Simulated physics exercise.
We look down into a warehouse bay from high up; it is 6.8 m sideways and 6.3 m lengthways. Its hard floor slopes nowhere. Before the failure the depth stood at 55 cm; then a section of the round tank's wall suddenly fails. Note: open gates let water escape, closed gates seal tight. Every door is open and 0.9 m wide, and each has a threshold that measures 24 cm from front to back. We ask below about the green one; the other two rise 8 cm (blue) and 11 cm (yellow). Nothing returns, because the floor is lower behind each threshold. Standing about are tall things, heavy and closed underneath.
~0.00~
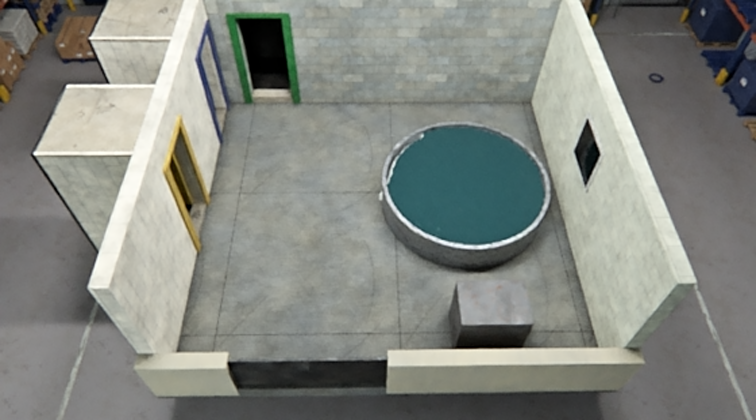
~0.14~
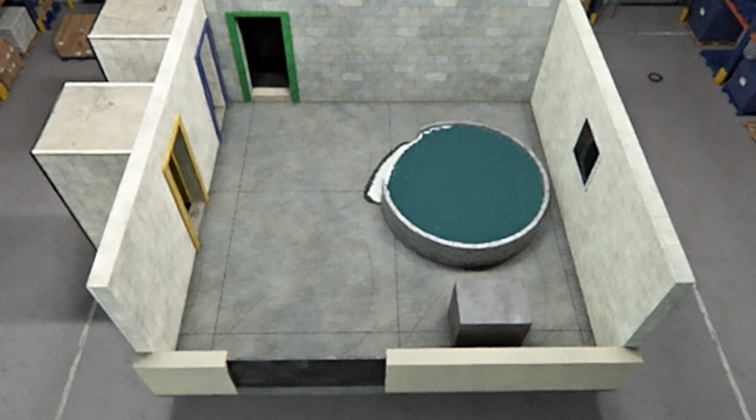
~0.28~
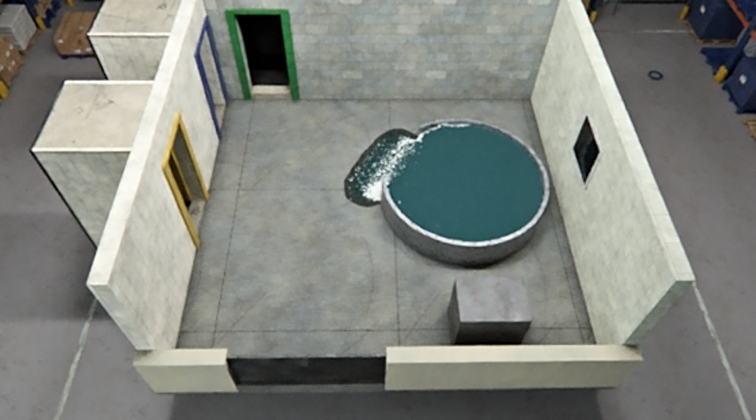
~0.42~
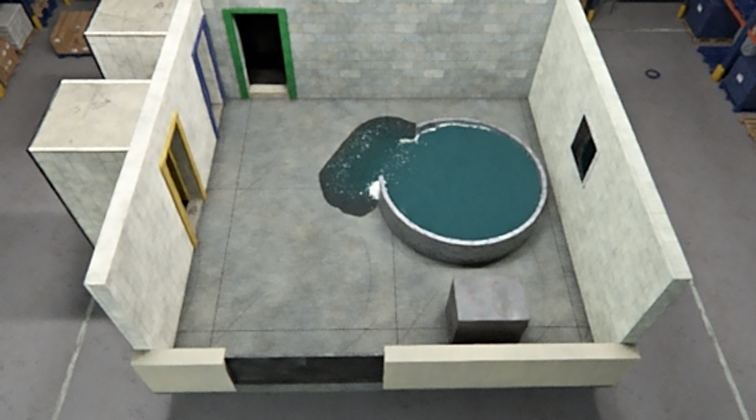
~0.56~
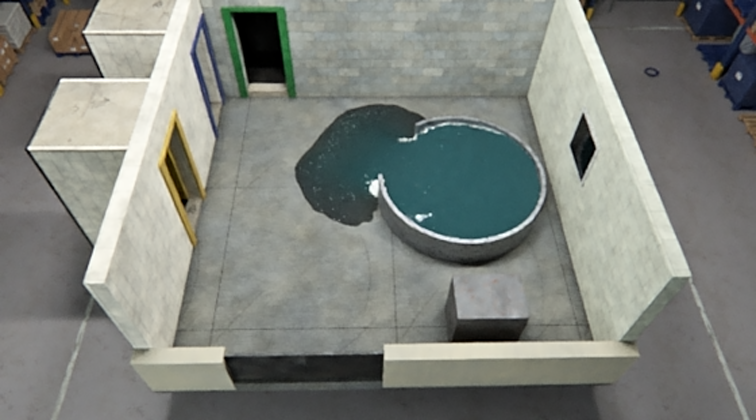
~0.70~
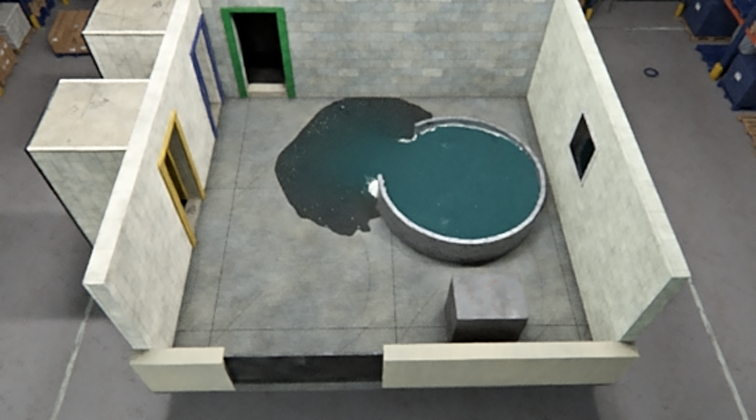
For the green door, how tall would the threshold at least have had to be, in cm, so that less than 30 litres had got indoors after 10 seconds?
It would need to be about 18 cm.
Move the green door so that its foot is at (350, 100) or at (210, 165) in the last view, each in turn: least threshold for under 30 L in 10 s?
About 18 cm, then about 18 cm.
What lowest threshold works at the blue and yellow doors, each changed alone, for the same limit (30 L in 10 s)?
About 30 cm at blue and 8.5 cm at yellow.
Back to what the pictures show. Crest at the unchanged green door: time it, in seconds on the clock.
About 4.0 seconds.
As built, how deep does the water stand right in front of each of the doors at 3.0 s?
In cm: Blue 34, yellow 14, green 22.
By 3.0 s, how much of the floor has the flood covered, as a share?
I'd say near 40 percent is wet.
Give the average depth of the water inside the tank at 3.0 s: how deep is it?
Around 29 cm deep on average.
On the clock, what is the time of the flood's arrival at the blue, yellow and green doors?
It arrives at the blue door at 1.4 s, the yellow door at 1.8 s and the green door at 1.2 s.
After 1.4 s water covers 35 % of the floor, deepest (30 cm) near (389, 162); 13 cm at the green door, 0 litres in over its 17 cm threshold.
After 3.0 s water covers 40 % of the floor, deepest (36 cm) near (246, 113); 22 cm at the green door, 2 litres in over its 17 cm threshold.
After 10.0 s water covers 95 % of the floor, deepest (14 cm) near (170, 359); 11 cm at the green door, 38 litres in over its 17 cm threshold.
At the green door as built, the water arrived by 1.2 s and peaked near 24 cm at 4.2 s.
Run again over the same 10 s with other heights there, 63 litres in over 15 cm, 17 litres over 20 cm. The limit of 30 litres is kept from about 18 cm up.
